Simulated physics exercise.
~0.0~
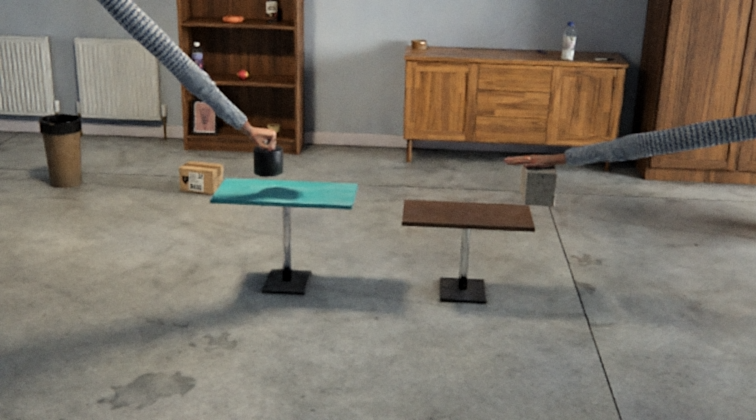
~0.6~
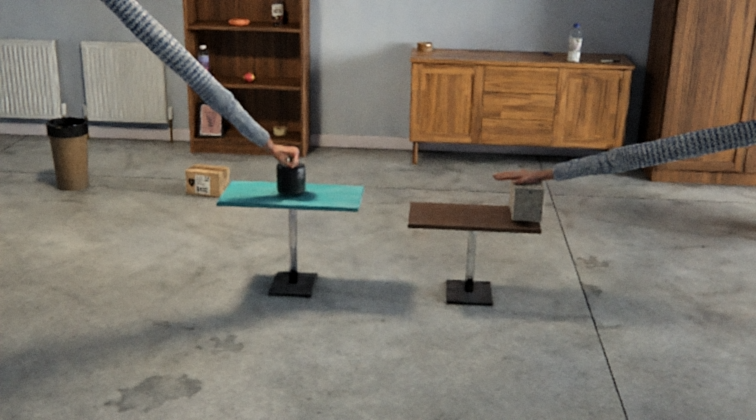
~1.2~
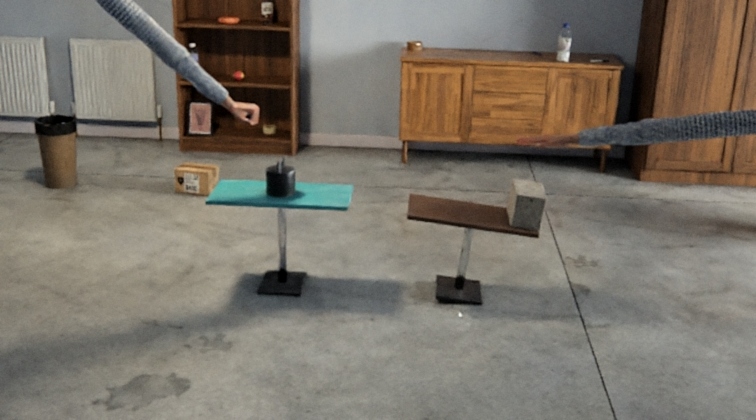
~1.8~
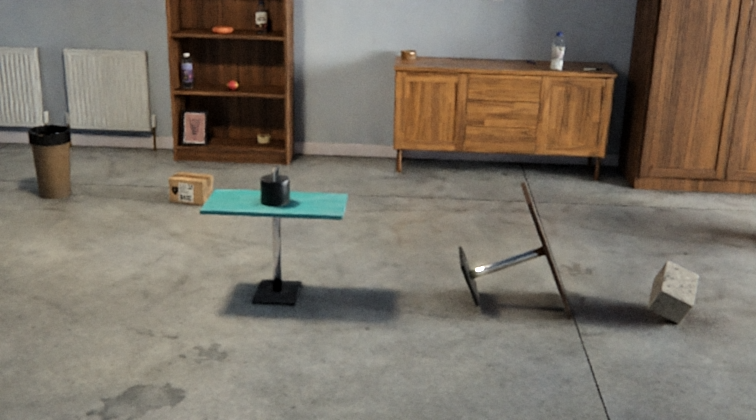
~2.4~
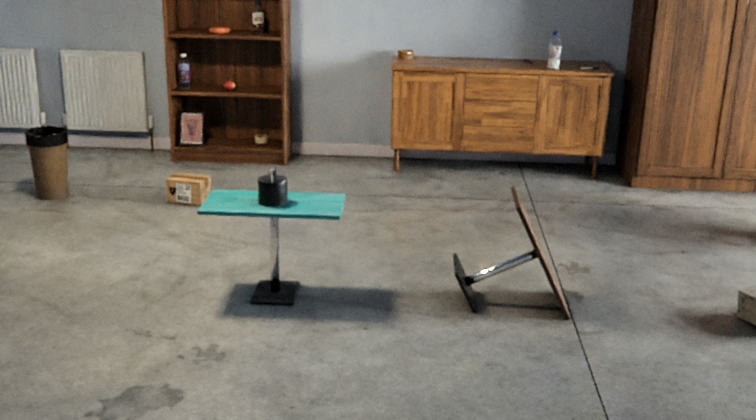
Two hands lowered a black object onto a turquoise stand and a grey block onto the right end of a brown side table, then let go. The brown table tipped over to the right, spilling the block across the floor, while the turquoise stand stayed upright.
